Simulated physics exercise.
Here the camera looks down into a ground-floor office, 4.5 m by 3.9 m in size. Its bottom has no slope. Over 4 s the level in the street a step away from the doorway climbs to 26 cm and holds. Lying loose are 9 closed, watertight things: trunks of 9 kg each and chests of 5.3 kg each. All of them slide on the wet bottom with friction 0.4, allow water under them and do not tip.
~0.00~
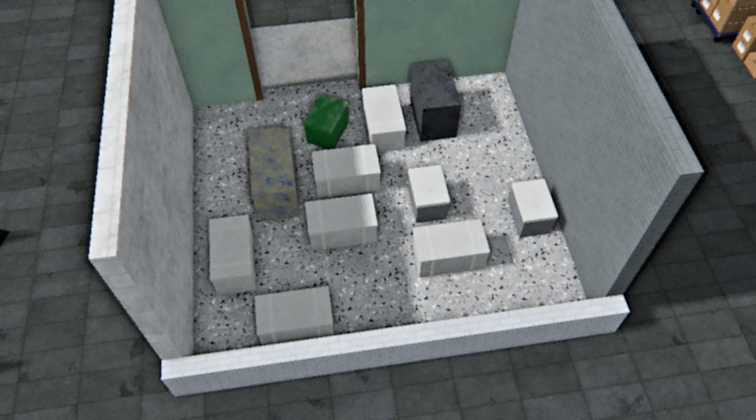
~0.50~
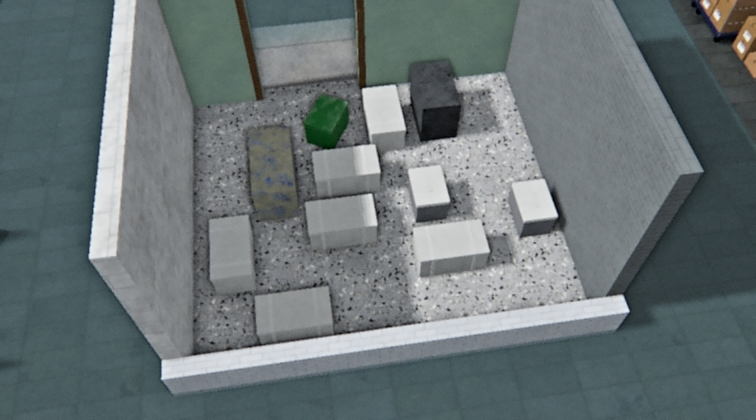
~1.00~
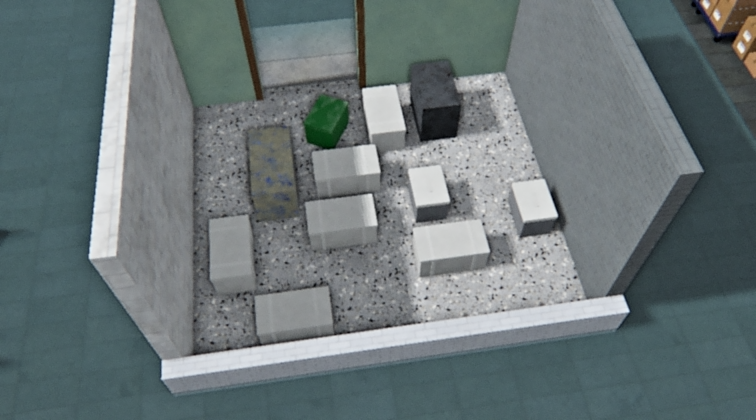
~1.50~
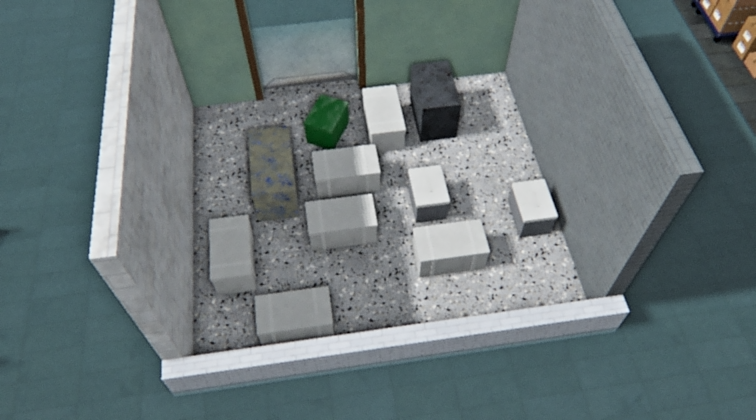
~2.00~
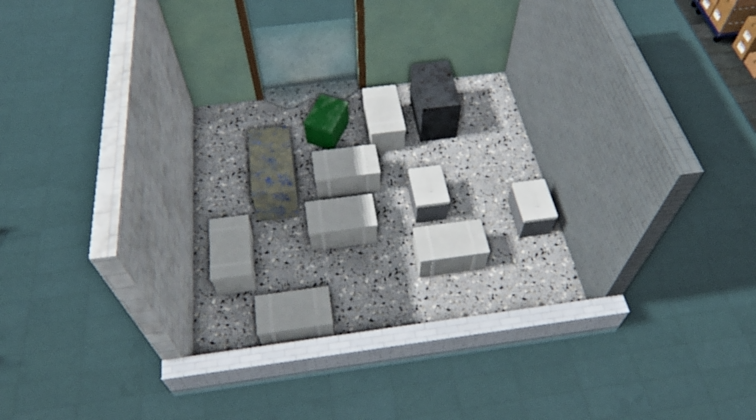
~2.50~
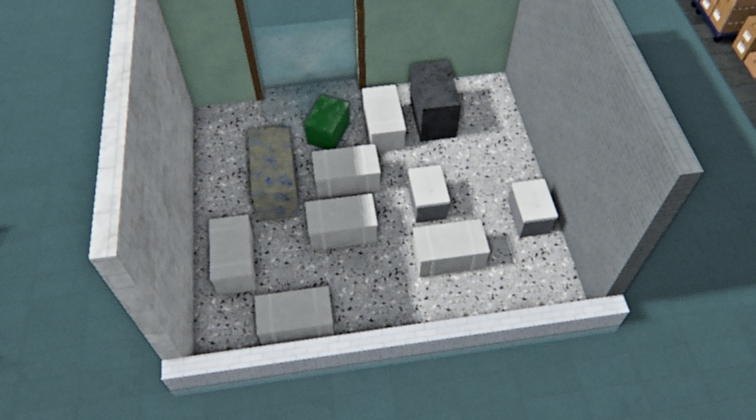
Water spreads around the walled room and reaches its doorway while the boxes inside stay still.
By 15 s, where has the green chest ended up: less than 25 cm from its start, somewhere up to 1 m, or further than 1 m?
It has ended up further than 1 m from its start.
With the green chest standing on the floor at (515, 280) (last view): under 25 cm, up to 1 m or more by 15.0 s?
Well, it gets shoved far.
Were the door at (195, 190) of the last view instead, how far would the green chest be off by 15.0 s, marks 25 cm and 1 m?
With that change, the green chest makes a small move.
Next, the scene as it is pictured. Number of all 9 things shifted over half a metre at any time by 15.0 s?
It works out to 8.
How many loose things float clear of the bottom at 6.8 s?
I'd say 8 of them.
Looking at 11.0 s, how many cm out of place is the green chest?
About 200 cm.
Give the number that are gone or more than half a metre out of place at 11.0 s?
Answer: 8.
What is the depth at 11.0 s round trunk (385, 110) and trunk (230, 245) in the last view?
I'd put it at 6 cm and 13 cm respectively.
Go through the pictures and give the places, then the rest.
The green chest at (326, 113) rests on the ground; water covers 0.0 m2; 0 of 9 have shifted, in the first picture.
The green chest at (326, 113) rests on the ground; water covers 0.0 m2; 0 of 9 have shifted, in the second picture.
The green chest at (326, 113) rests on the ground; water covers 0.0 m2; 0 of 9 have shifted, in the third picture.
The green chest at (326, 113) rests on the ground; 0.0 m2 under water; 0 of 9 have shifted, in the fourth picture.
The green chest at (326, 113) rests on the ground; 0.2 m2 under water; 0 of 9 have shifted, in the fifth picture.
The green chest at (327, 114) rests on the ground; 0.8 m2 under water; 0 of 9 have shifted, in the sixth picture.
After 3.5 s the green chest is near (352, 133), 0.5 m from its start, afloat; 1 afloat.
After 6.8 s the green chest is near (510, 257), 3.1 m from its start, afloat; 8 afloat.
After 11.0 s the green chest is near (476, 110), 1.9 m from its start, afloat; 9 afloat.
After 15.0 s the green chest is near (474, 98), 1.9 m from its start, afloat; 9 afloat.
